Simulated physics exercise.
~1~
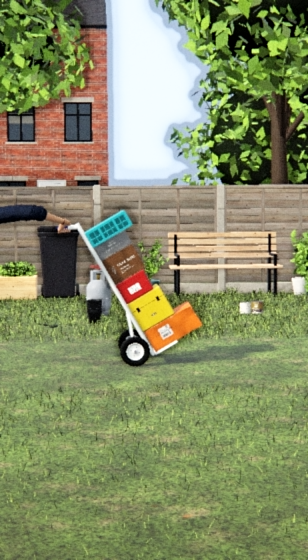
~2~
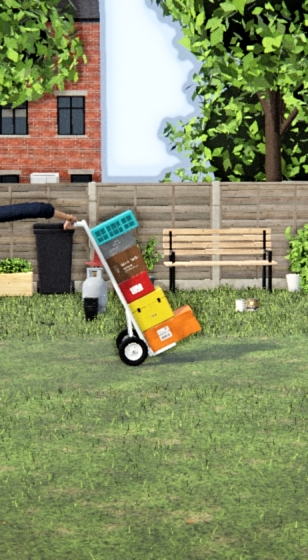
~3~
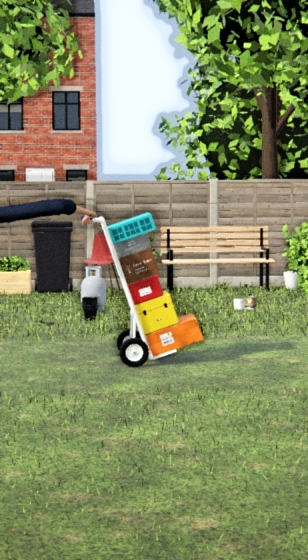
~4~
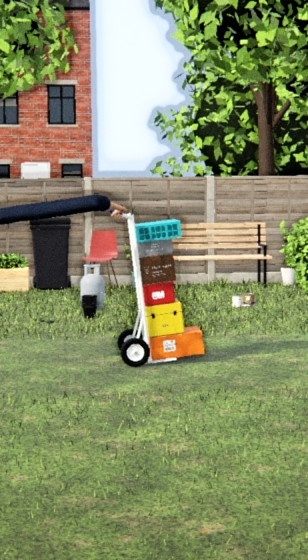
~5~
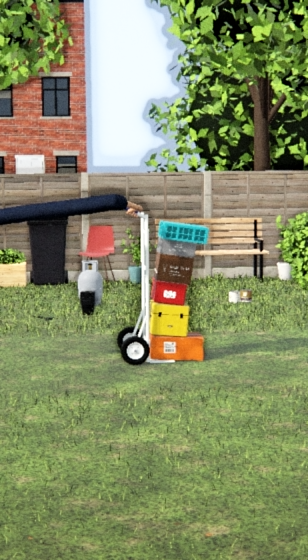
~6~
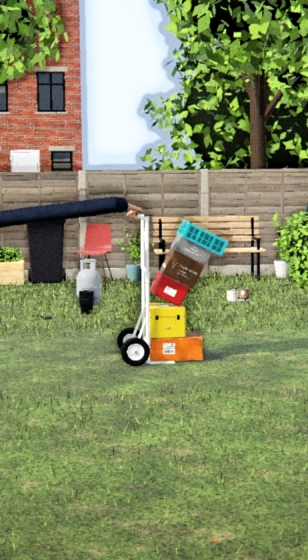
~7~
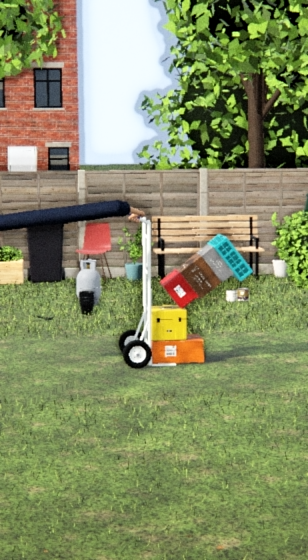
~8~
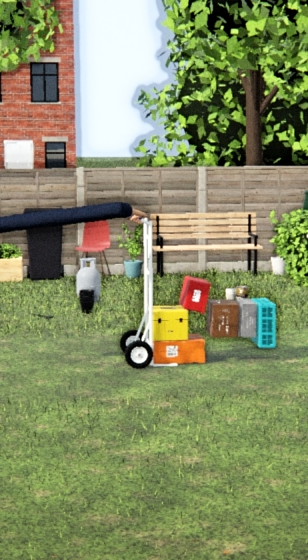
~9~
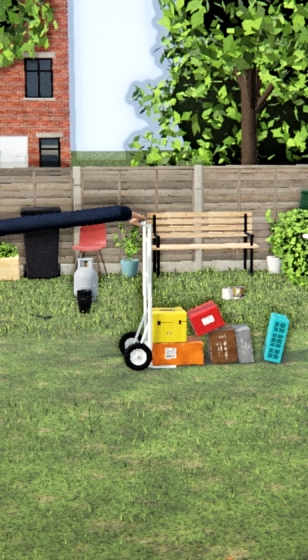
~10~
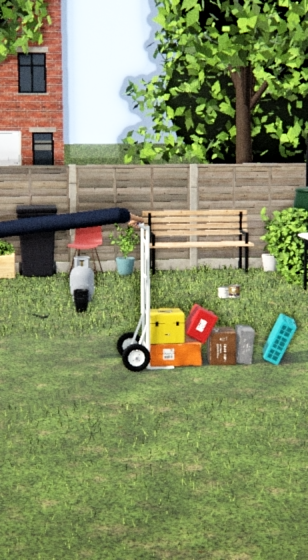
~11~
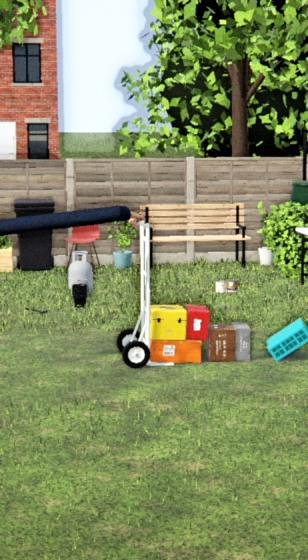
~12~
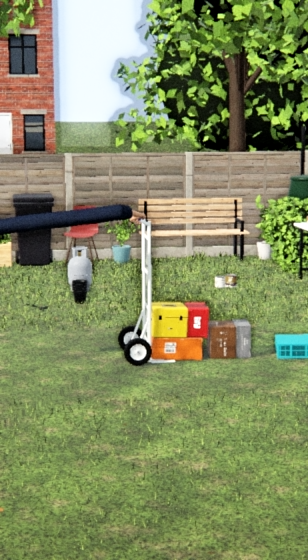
In a grassy yard by a fence, an arm tilted a loaded hand truck upright, and the upper boxes toppled off to the right, leaving the yellow and orange ones on it while the turquoise crate tumbled farthest across the grass.
